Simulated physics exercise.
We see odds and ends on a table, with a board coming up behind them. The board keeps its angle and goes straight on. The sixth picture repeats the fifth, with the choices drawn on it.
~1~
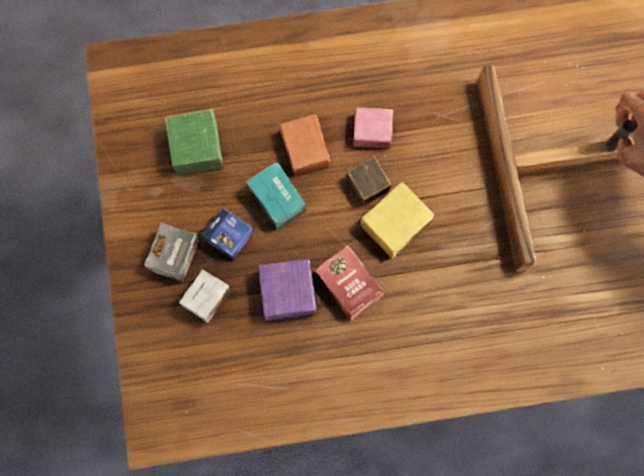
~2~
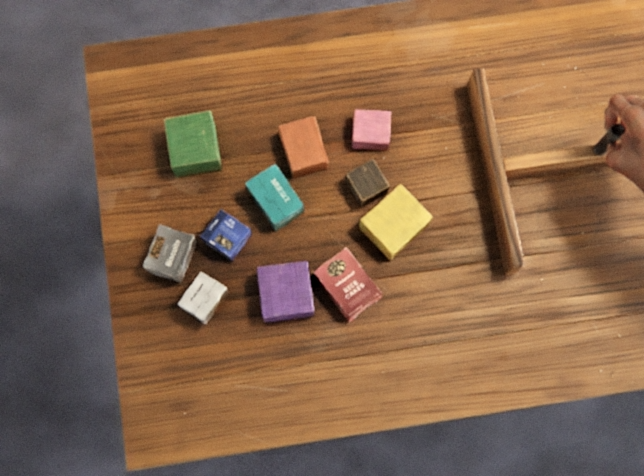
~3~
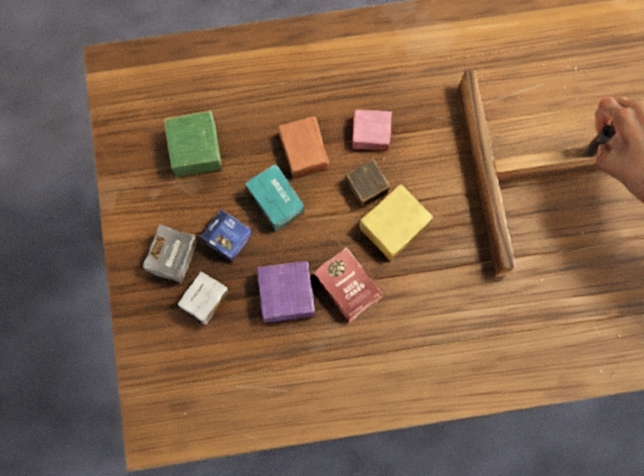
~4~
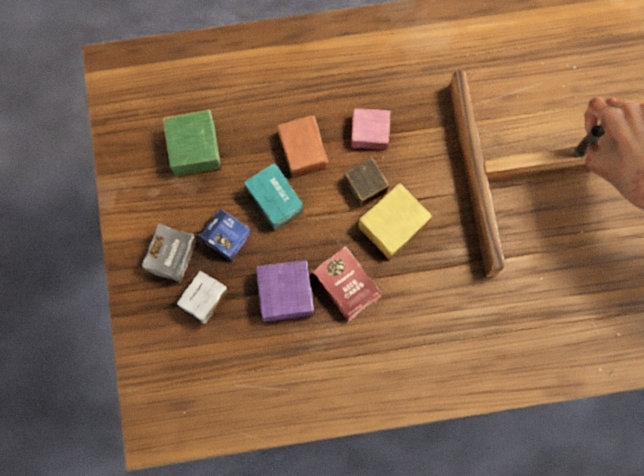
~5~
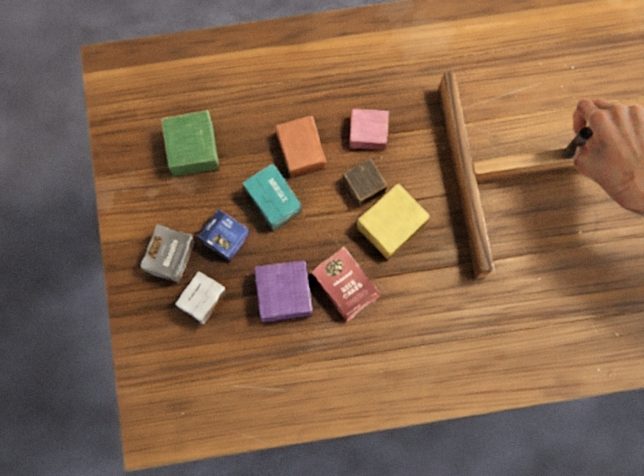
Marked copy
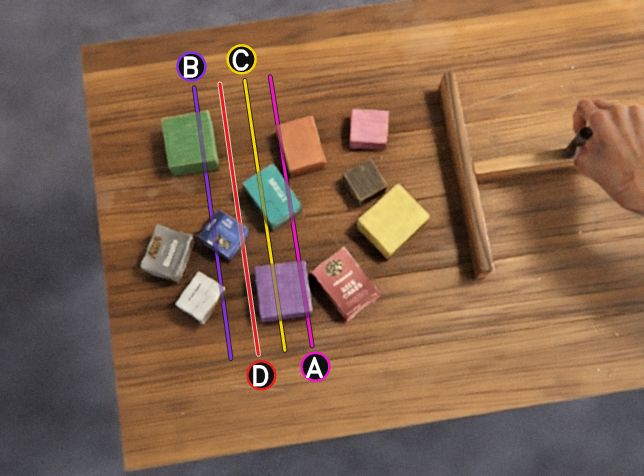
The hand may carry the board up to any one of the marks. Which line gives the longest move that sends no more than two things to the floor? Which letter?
It can go as far as B.
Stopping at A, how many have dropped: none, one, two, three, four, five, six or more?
The count is none.
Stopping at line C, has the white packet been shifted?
Yes.
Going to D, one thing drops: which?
It is the grey packet.
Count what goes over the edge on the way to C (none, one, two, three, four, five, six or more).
In all, none.
On the marked copy, A at (290, 207); B at (212, 218); C at (264, 211); D at (238, 214).
Taking B. A third of the way, board (376, 182); pink block (339, 134); black block (349, 177).
Two thirds of the way, board (284, 196); grey packet (136, 272); white packet (176, 305).
When it is over, board (213, 207); grey packet over the edge; white packet (111, 314); one fallen.
As for the rest, A is within the limit but short; C is within the limit but short; D is within the limit but short.
